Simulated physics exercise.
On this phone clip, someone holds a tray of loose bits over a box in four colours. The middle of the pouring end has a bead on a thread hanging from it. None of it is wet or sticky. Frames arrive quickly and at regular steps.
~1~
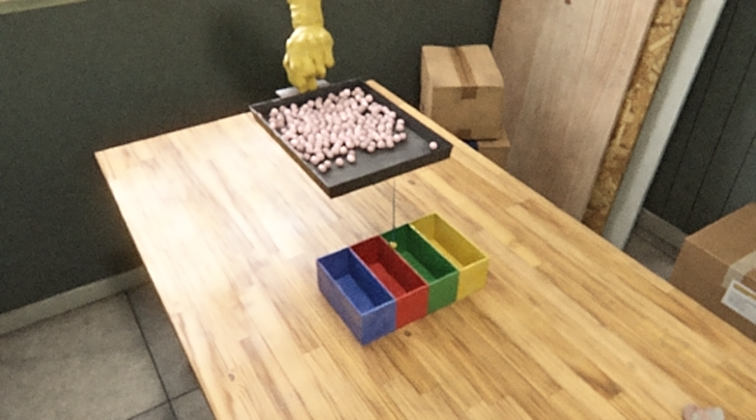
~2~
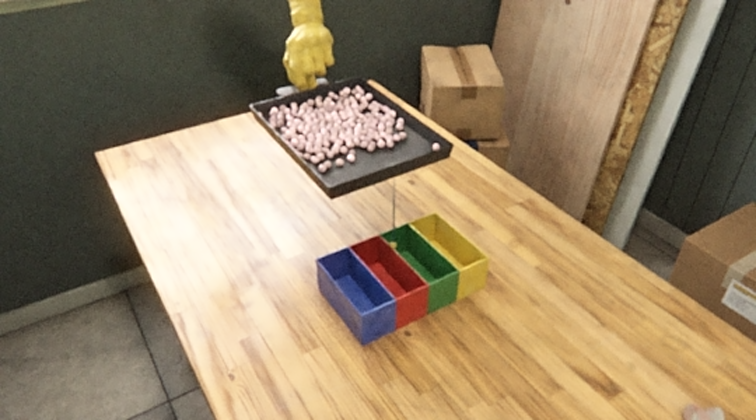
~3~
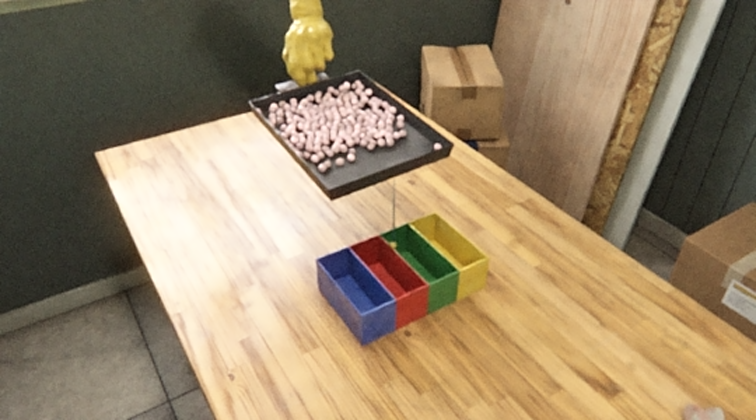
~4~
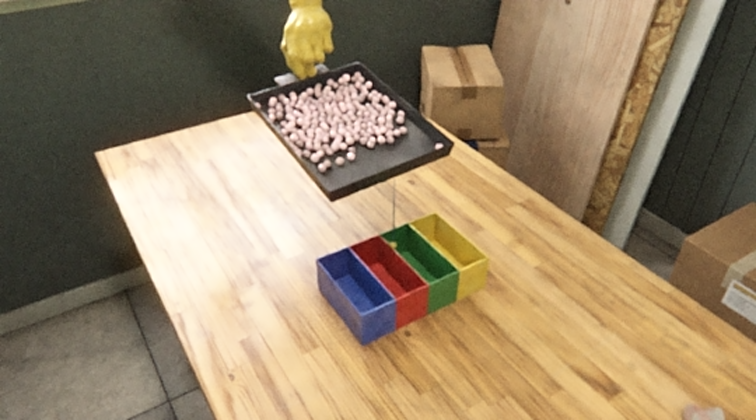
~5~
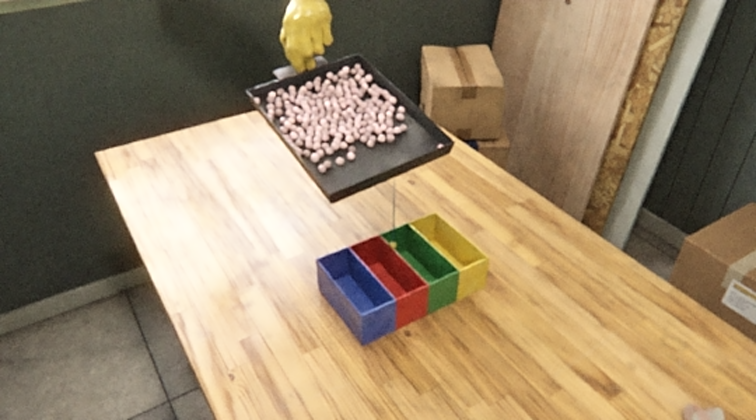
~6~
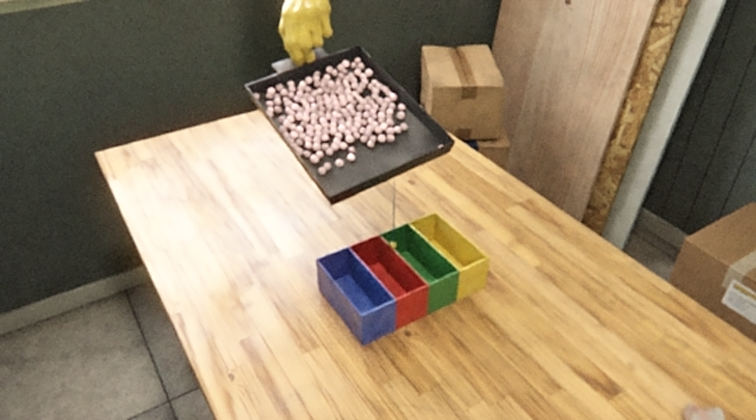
The footage shows a yellow-gloved hand holding a black tray of small pale pink pieces above a blue, red, green and yellow box on a wooden table, gradually raising the tray's back edge while the pieces shift slightly.
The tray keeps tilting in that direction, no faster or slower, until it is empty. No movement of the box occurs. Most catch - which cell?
Cell: Blue.
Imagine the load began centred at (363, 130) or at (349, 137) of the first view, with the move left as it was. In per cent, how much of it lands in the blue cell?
It comes to about 60 per cent the first time and about 40 per cent the second.
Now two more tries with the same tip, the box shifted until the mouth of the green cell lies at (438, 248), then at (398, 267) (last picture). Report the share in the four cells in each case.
Close to 10 per cent, followed by close to 90 per cent.
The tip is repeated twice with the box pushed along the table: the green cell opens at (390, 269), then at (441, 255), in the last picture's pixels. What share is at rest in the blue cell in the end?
In turn 40 and 20 in a hundred.
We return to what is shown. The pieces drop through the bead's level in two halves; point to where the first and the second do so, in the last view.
The opening part goes through (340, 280); what follows goes through (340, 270).
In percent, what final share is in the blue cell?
That share works out at some 50 %.
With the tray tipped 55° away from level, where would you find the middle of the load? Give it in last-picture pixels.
Load centre: Approx. (347, 155).
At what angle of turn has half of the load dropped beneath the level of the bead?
A tilt of roughly 90°.
Soon after the last picture, tray tipped steeply; nearly all on the tray; a stray few in the blue cell; a stray few falling or outside the box.
A little later, tray tipped right over; about a quarter on the tray; about a quarter in the blue cell; a stray few in the red cell; a stray few in the green cell; about a third falling or outside the box.
Later still, tray tipped past a quarter turn; about half in the blue cell; a stray few in the red cell; a stray few in the green cell; about half falling or outside the box.
By the end, tray tipped past a quarter turn; about half in the blue cell; a stray few in the red cell; a stray few in the green cell; none in the yellow cell; about half outside the box.
